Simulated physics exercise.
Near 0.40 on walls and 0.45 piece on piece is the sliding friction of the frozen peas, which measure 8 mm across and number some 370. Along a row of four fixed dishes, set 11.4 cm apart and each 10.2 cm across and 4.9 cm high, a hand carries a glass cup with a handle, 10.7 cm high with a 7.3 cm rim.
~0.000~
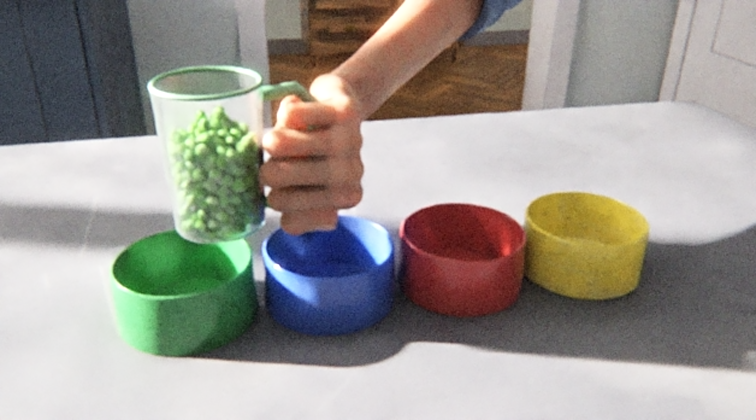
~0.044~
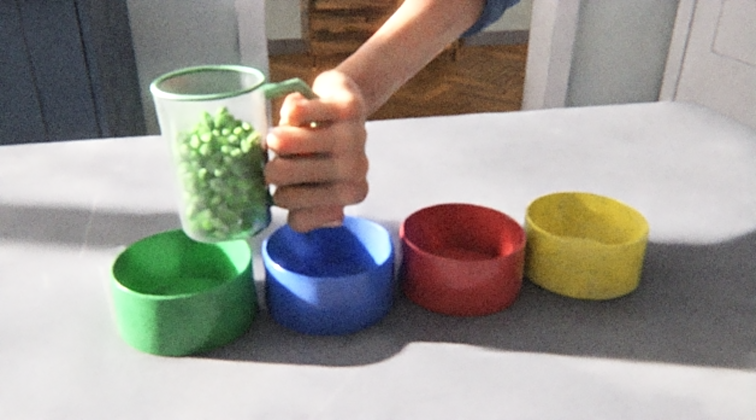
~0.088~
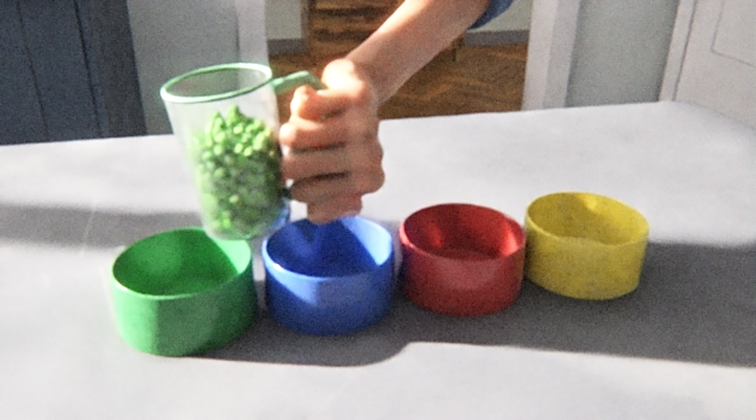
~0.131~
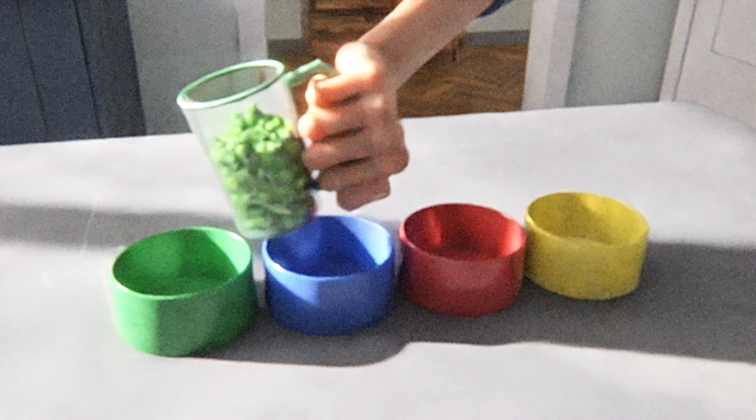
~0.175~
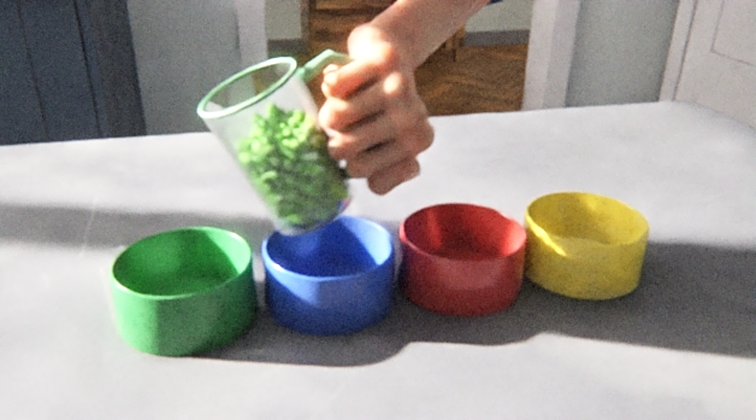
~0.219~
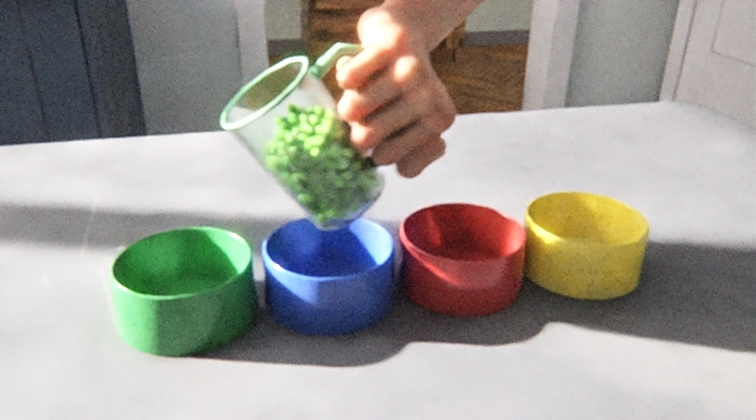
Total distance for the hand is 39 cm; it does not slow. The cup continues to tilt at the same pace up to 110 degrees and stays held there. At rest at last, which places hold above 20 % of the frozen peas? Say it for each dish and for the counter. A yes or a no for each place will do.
Red - yes; blue - no; green - no; yellow - yes; counter - no.
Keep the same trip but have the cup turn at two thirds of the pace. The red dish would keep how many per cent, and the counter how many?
Then red ends at 0 and the counter at 0.
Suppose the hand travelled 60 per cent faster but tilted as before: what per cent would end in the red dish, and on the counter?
Red 0, counter 0.
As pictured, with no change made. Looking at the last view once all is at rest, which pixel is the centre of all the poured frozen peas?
I'd say roughly (561, 254).
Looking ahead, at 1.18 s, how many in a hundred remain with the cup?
25 per cent.
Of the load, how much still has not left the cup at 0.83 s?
That would be some 55 per cent.
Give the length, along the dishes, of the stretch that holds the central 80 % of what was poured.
I'd put it near 14 cm.
After 0.58 s, tilt 107 degrees; cup holds 95 %.
After 0.83 s, tilt 110 degrees; cup holds 55 %, red 30 %, yellow 10 %.
Then, at 1.18 s, tilt 110 degrees; cup holds 25 %, red 30 %, yellow 40 %.
By 2.1 s all is still; red 30 %, blue 0 %, green 0 %, yellow 60 %, counter 10 %.
